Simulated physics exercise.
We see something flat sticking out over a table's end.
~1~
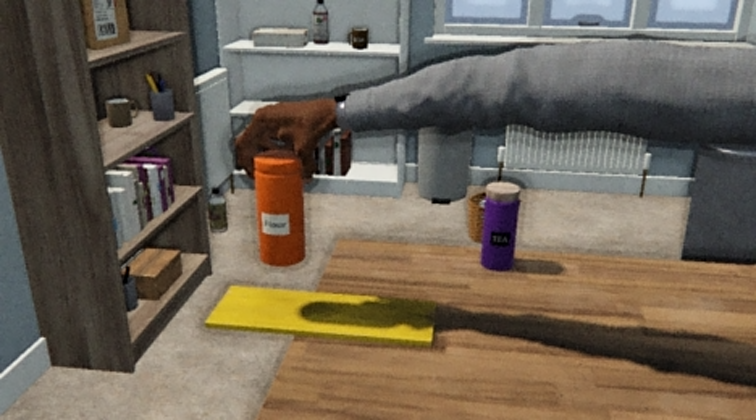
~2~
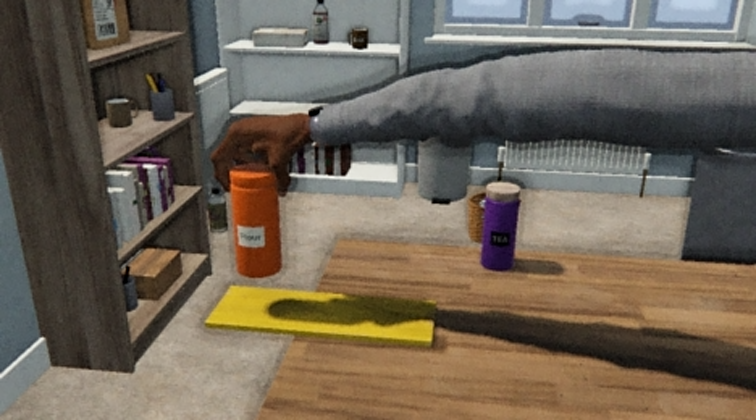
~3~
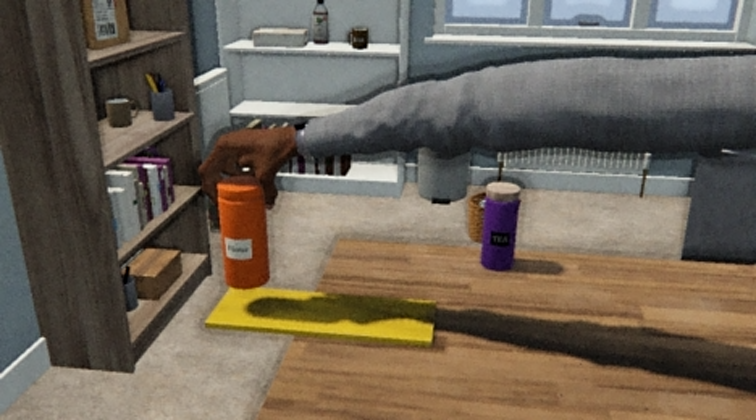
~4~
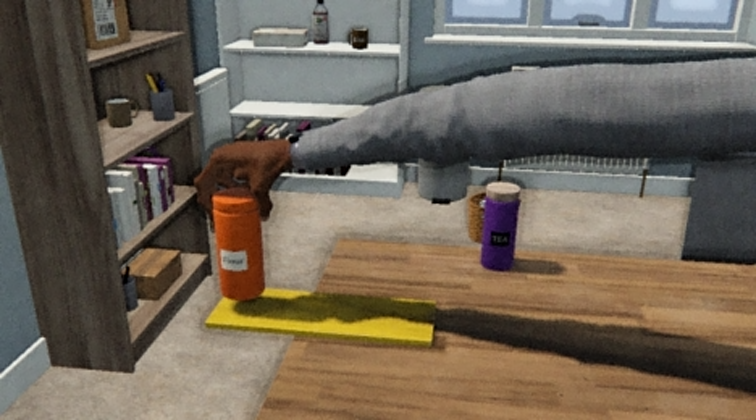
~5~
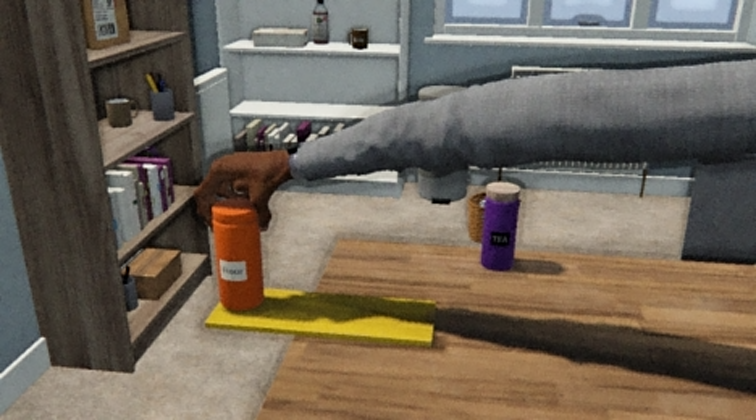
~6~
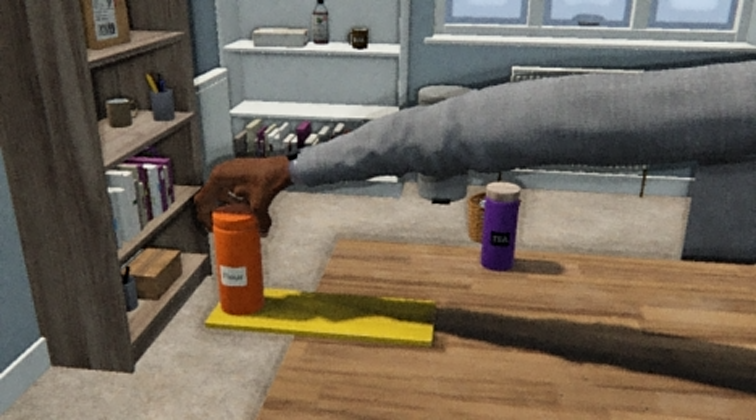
A hand lowers an orange jar leftward onto the yellow board's end overhanging the table.
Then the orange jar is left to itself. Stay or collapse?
The plank tips off the edge.
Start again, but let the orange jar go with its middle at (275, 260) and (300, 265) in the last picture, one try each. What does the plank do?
First, it goes over; second, it keeps its balance.
Then, 0.50 s later than the last frame, orange jar and yellow plank now down on the floor or falling.
Then, 0.60 s later than the last frame, things are still on the move.
Then, 0.80 s later than the last frame, as before.
When it is over, down on the floor or falling, orange jar and yellow plank; purple jar as before. The plank goes over.
